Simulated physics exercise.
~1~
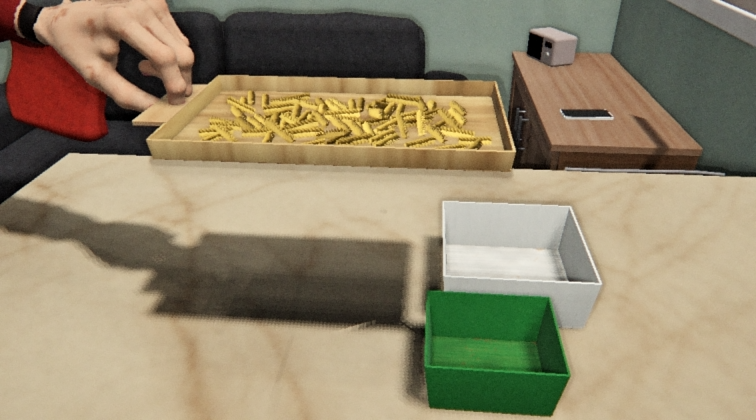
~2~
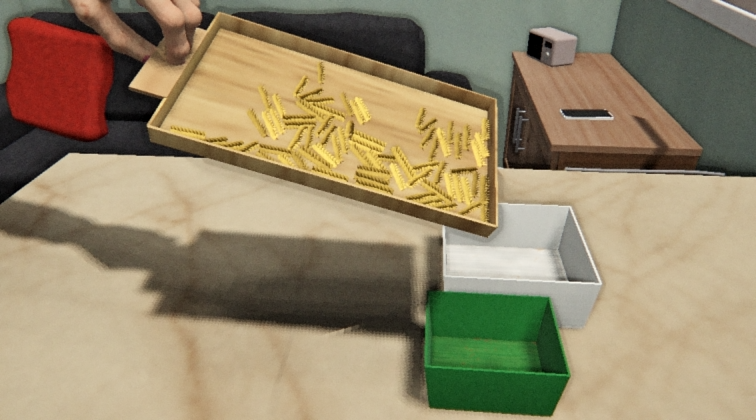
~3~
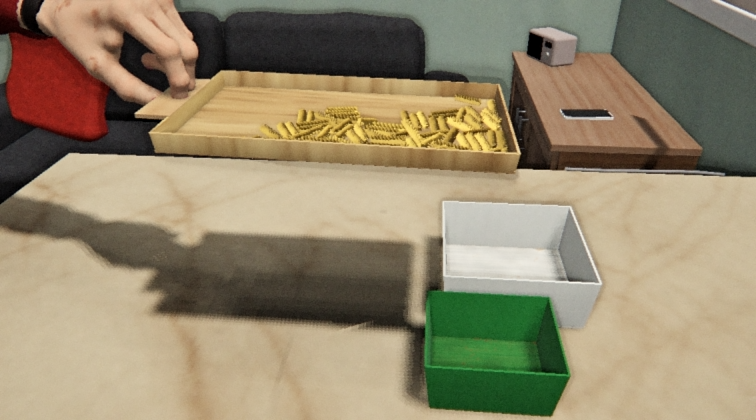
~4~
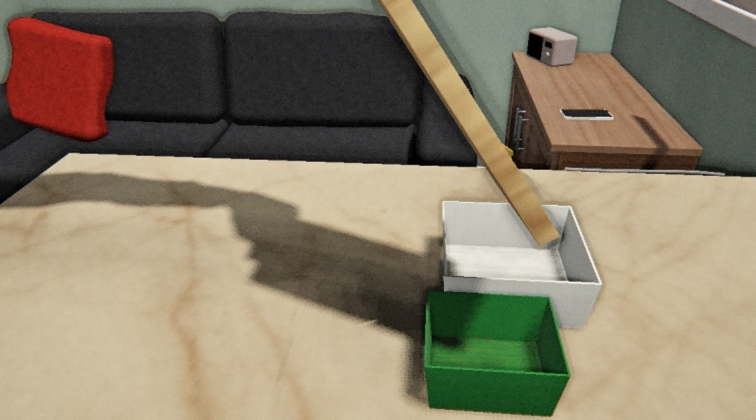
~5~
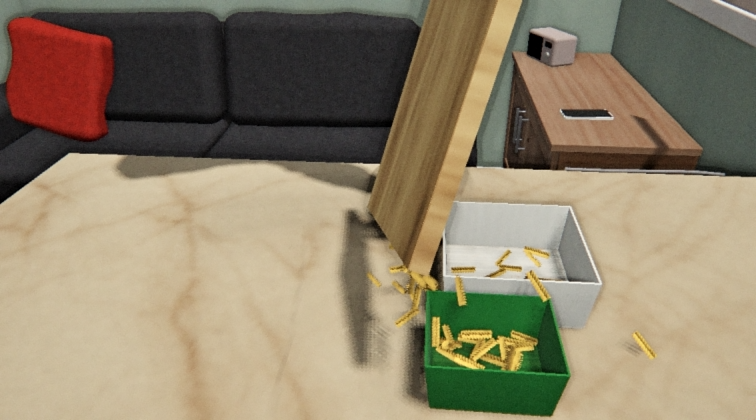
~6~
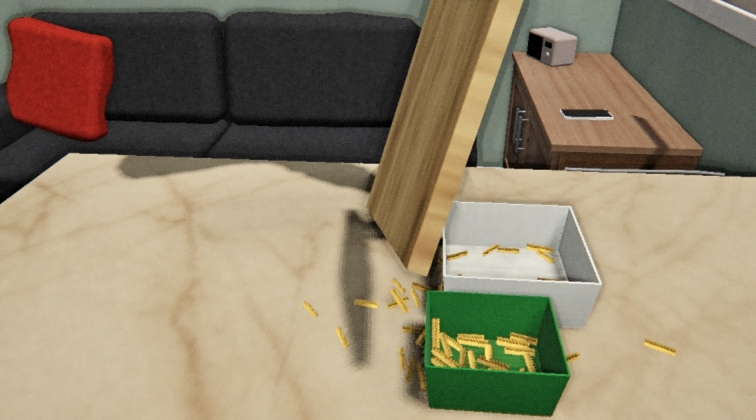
On a marble table, a hand tips pasta from a tray into two tins, spilling some.
